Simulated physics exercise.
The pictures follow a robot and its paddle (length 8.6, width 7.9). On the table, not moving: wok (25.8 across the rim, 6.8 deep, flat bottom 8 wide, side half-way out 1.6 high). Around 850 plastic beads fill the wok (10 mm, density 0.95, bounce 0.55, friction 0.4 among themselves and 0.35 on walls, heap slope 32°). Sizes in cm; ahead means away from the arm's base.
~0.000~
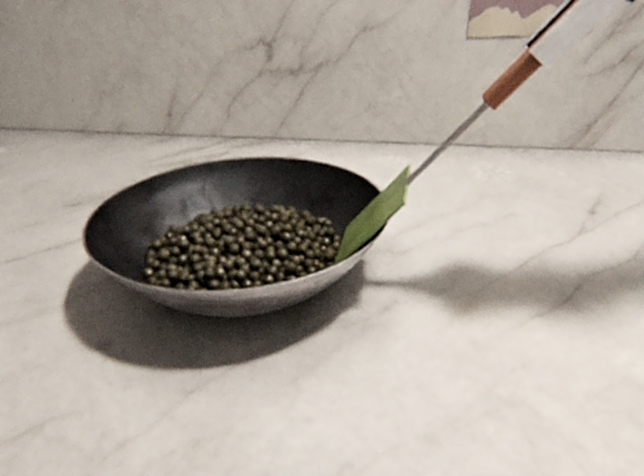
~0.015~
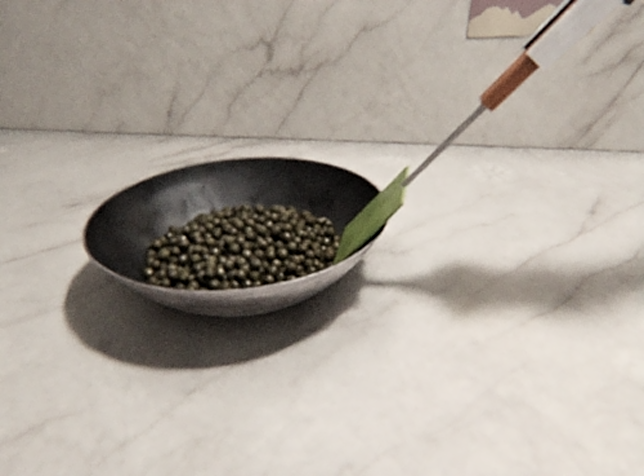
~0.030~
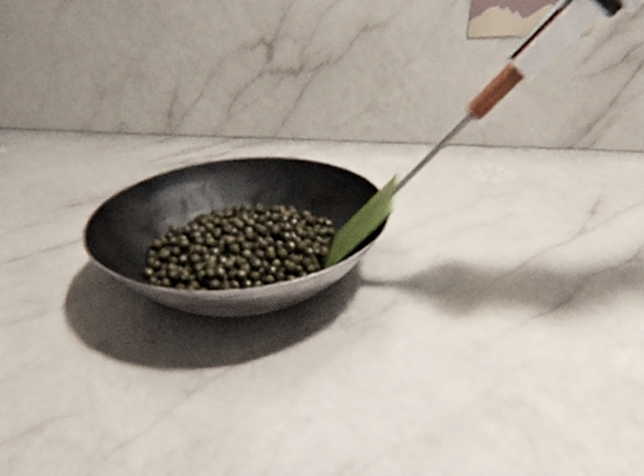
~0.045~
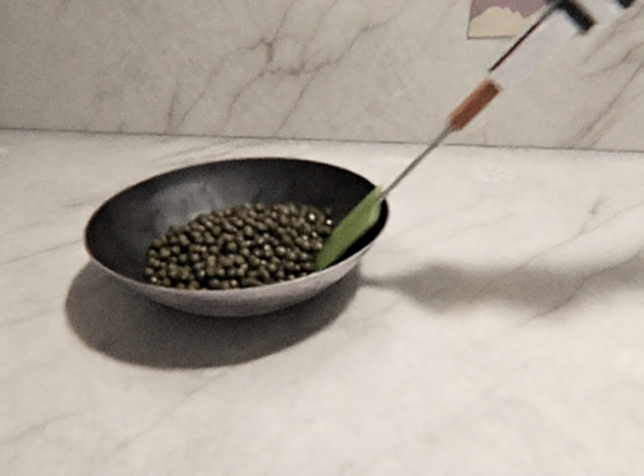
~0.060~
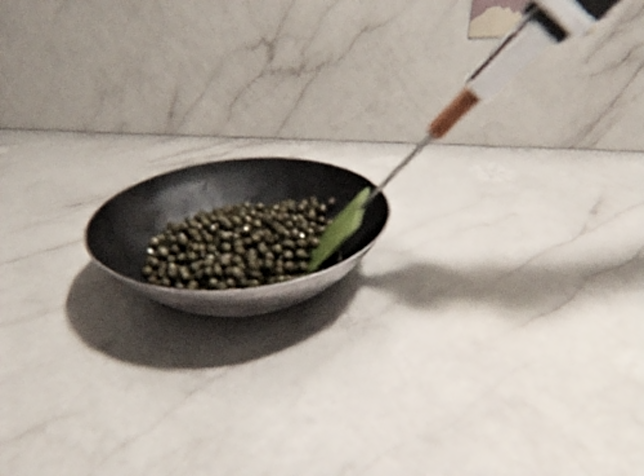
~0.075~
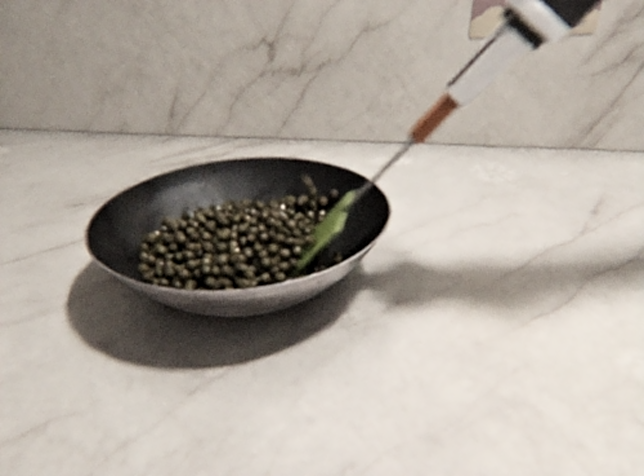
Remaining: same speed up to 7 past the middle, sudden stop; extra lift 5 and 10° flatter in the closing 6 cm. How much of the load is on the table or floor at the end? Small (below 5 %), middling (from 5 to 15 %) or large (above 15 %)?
Answer: Large; above 15 % of the plastic beads finish on the table or floor.
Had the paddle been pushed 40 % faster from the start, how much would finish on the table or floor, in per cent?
In that case some 30 per cent.
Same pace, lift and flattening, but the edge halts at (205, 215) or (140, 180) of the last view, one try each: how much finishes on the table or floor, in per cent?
About 10 and 40 per cent.
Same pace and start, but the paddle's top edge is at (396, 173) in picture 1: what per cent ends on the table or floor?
About 25 per cent.
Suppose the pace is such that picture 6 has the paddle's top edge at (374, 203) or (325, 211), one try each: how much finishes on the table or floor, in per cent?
About 5 and 30 per cent.
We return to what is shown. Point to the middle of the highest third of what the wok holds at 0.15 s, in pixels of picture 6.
At about (196, 219).
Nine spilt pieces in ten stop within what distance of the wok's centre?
Roughly 65 cm.
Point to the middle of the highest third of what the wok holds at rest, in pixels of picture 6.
At about (175, 234).
After 0.11 s, sloping 50°, highest piece 12 above the table; 845 in the wok, 1 on the blade or in flight.
After 0.15 s, sloping 46°, highest piece 15 above the table; 845 in the wok, 1 on the blade or in flight.
After 0.37 s, sloping 40°, highest piece 16 above the table; 650 in the wok, 46 on the table or floor, 150 on the blade or in flight.
After 1.42 s, sloping 40°, highest piece 7 above the table; 650 in the wok, 196 on the table or floor.
In the end, 650 in the wok, 196 on the table or floor. That is 23 % on the table or floor.
